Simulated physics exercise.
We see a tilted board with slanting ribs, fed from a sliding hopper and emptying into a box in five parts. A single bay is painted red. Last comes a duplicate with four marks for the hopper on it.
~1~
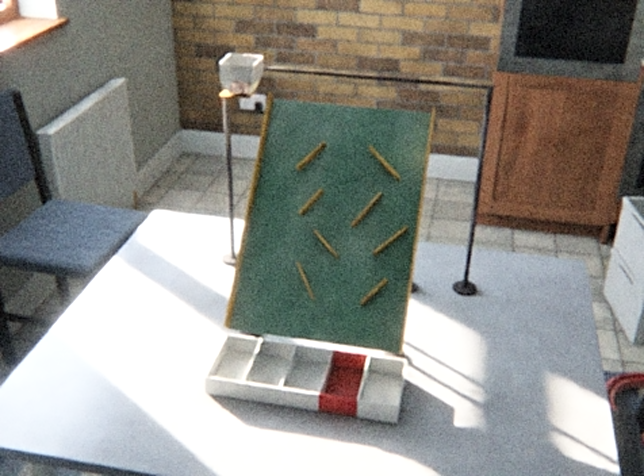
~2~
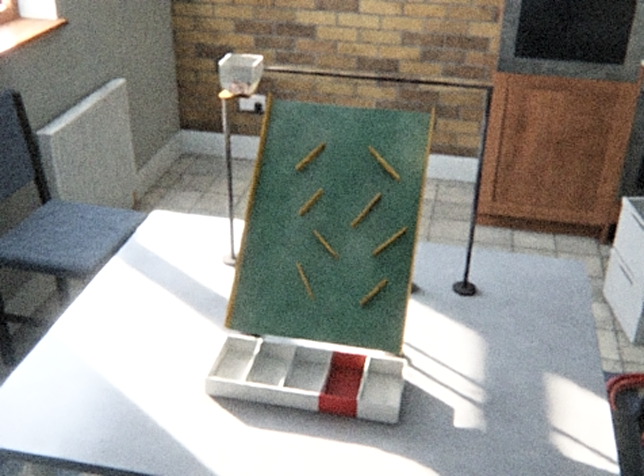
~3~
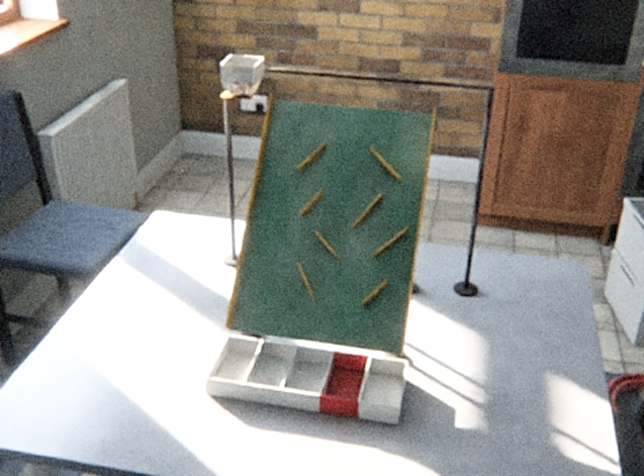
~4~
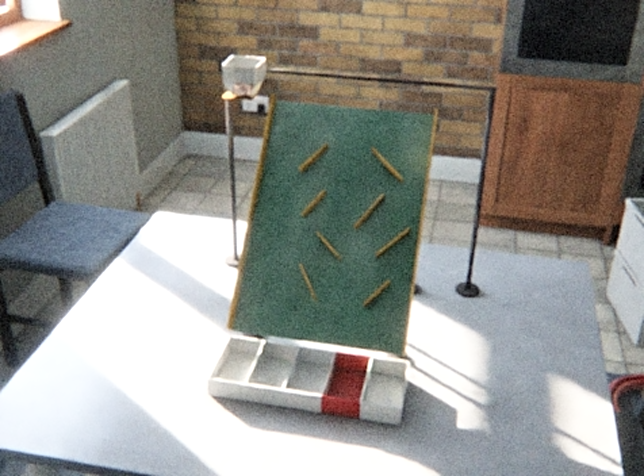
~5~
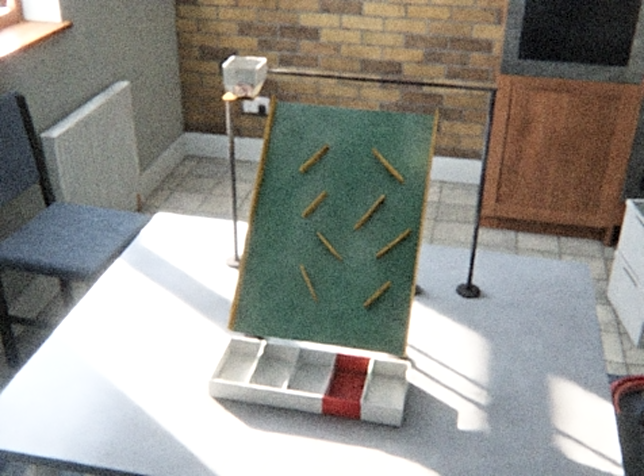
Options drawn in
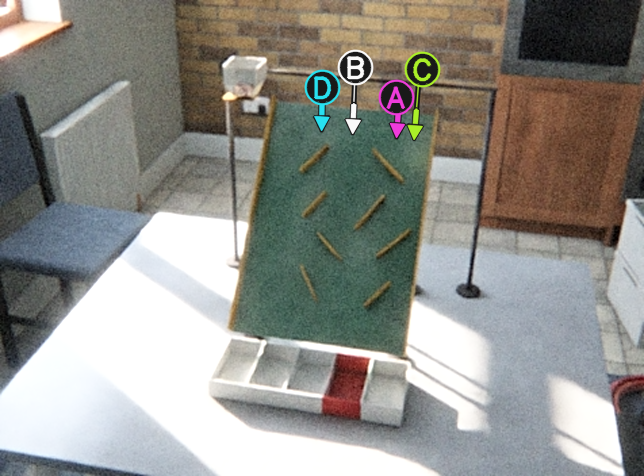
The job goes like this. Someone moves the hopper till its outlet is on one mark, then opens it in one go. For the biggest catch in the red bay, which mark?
Go for B.
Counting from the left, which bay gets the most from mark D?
The first from the left.
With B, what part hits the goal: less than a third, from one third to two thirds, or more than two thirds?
It is from one third to two thirds.
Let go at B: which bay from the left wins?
The fourth.
On the marked copy, mark A meets the board at (396, 132); mark B meets the board at (352, 128); mark C meets the board at (414, 134); mark D meets the board at (321, 125).
With A, only a few in the red bay, all but a few in other bays, a small share outside the box.
With B, close to two thirds in the red bay, close to a third in other bays.
With C, none at all in the red bay, all but a few in other bays.
With D, only a few in the red bay, all but a few in other bays, a small share outside the box.
